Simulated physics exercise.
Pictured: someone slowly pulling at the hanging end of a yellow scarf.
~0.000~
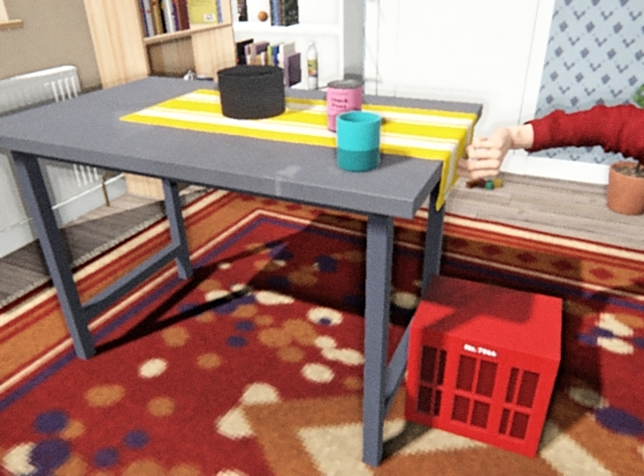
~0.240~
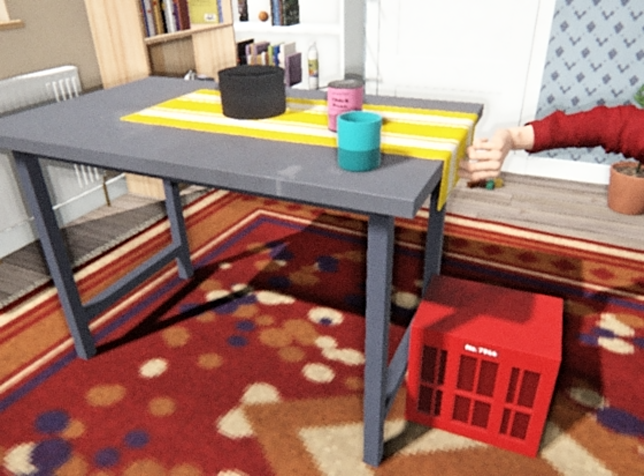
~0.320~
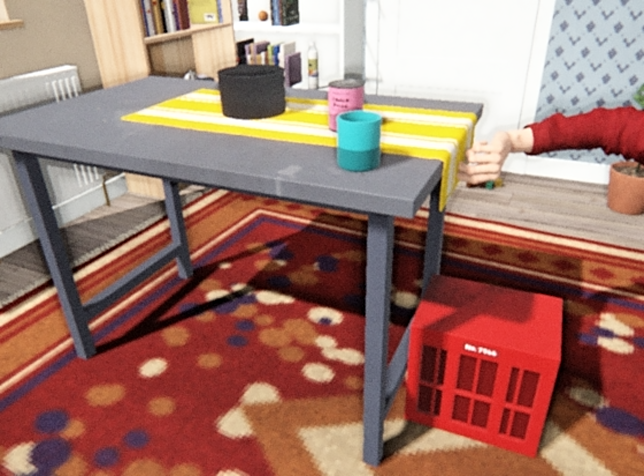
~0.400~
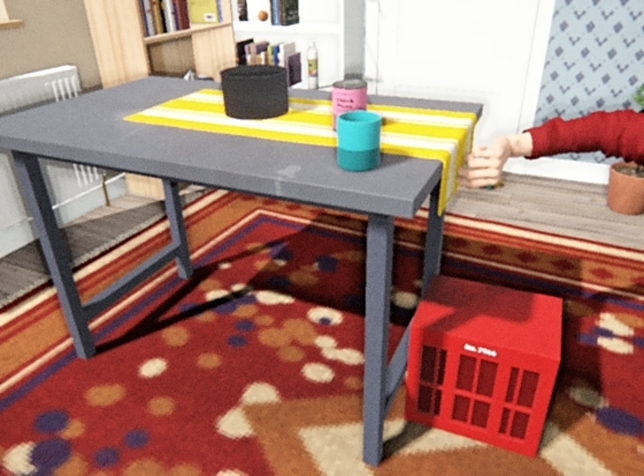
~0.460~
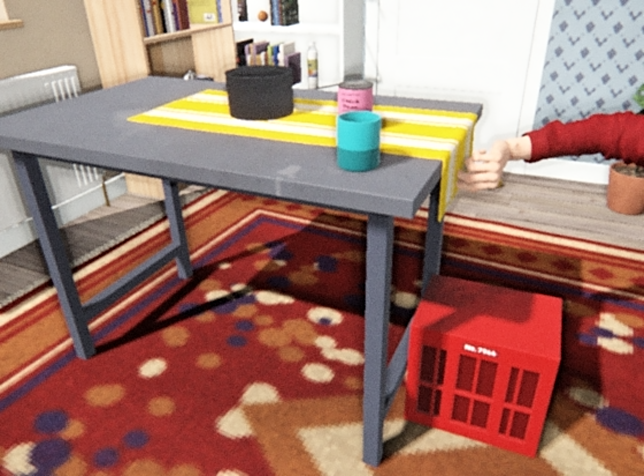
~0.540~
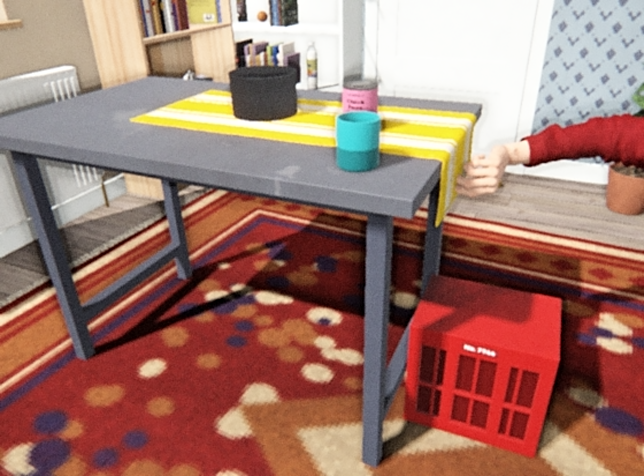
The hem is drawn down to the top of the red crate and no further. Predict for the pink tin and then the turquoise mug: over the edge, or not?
Prediction - pink tin: Over; turquoise mug: Not over.
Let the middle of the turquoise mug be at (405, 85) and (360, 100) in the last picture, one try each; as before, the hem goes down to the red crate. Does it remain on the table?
First case: Still on; second case: Off.
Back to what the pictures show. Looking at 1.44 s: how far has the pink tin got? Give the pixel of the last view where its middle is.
It is near (420, 113) at that moment.
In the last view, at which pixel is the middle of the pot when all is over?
End position: (375, 102).
By 1.44 s, hem going down; tin carried along near (420, 113); mug still.
By 2.24 s, hem going down; tin down below near (496, 289); mug still.
When it is over, hem on the crate; tin down below near (496, 289); mug still. The pink tin is carried off the end and the turquoise mug stays on the table.
